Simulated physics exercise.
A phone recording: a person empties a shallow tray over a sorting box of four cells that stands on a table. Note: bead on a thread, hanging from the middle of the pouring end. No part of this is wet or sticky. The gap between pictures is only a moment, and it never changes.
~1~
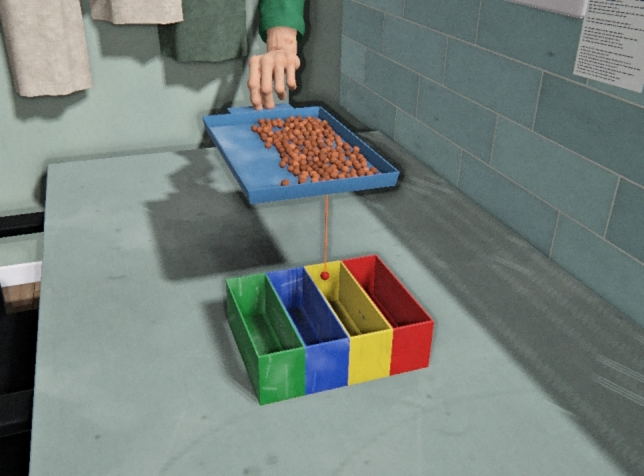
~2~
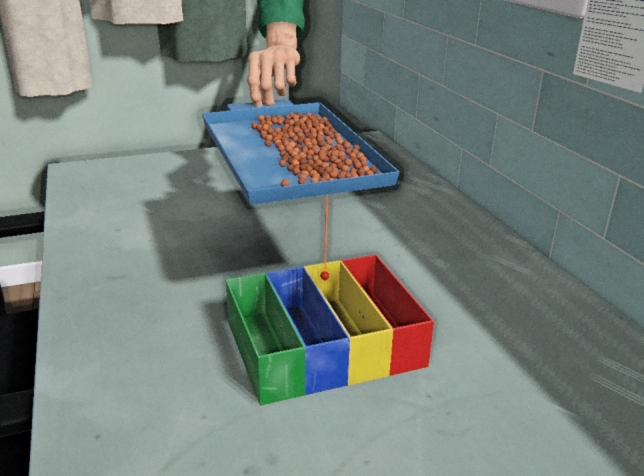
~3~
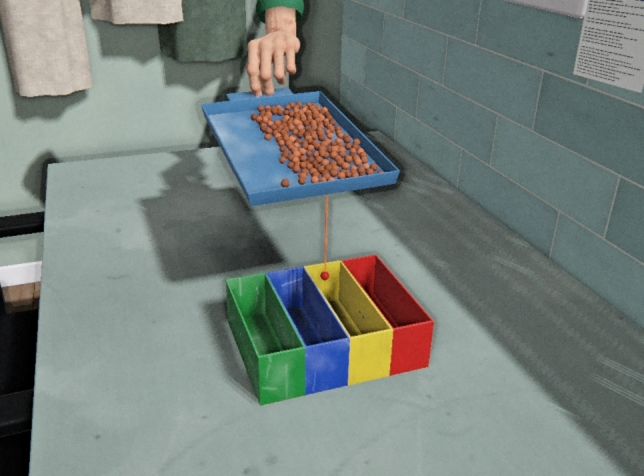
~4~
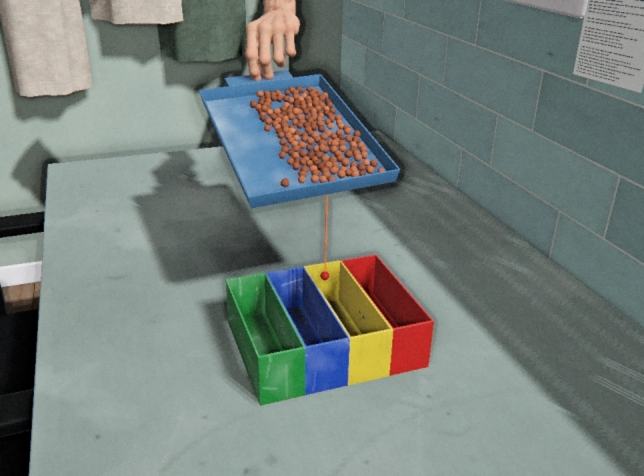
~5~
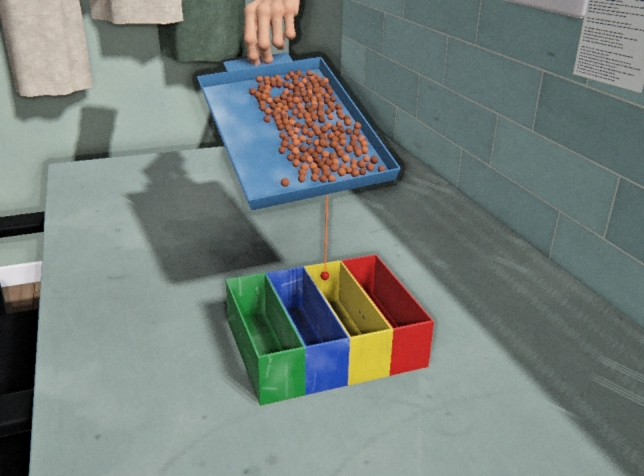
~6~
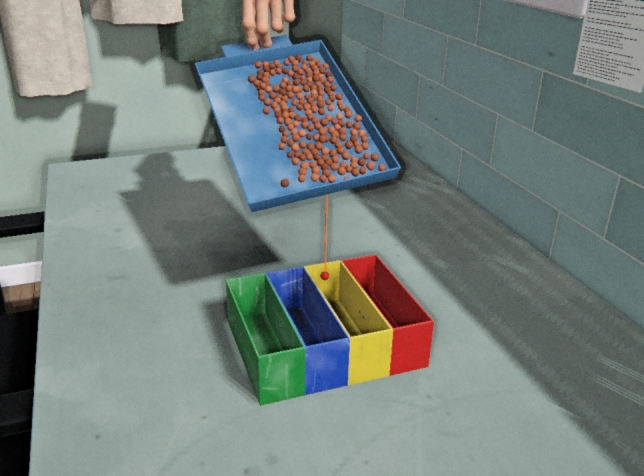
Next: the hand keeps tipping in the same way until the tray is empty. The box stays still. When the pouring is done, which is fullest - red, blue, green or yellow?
Fullest: The green cell.
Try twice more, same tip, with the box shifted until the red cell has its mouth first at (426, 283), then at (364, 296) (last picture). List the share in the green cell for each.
30 %, then 30 %.
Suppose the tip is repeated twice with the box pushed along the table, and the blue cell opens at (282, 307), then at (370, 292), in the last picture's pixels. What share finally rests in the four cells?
First case around 100 %, second case around 20 %.
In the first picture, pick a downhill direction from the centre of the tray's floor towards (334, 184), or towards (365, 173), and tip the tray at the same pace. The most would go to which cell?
The first time it's red, the second time it's that red cell.
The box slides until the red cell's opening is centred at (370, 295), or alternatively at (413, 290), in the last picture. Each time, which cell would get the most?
Try 1 - the blue one; try 2 - green.
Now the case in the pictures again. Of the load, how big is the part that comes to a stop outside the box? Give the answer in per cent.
Roughly 10 in a hundred.
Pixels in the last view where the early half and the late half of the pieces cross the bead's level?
About (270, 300) to begin with, then about (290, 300).
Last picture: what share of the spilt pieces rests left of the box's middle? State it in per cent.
Near 100 in a hundred.
Soon after the last picture, tray tipped steeply; nearly all on the tray; a stray few falling or outside the box.
A little later, tray tipped past a quarter turn; most on the tray; a small part in the green cell; a stray few in the blue cell; a small part falling or outside the box.
Later still, tray tipped past a quarter turn; about half in the green cell; about a third in the blue cell; a small part in the yellow cell; a stray few in the red cell; a small part falling or outside the box.
At rest, tray tipped past a quarter turn; about half in the green cell; about a third in the blue cell; a small part in the yellow cell; a stray few in the red cell; a small part outside the box.
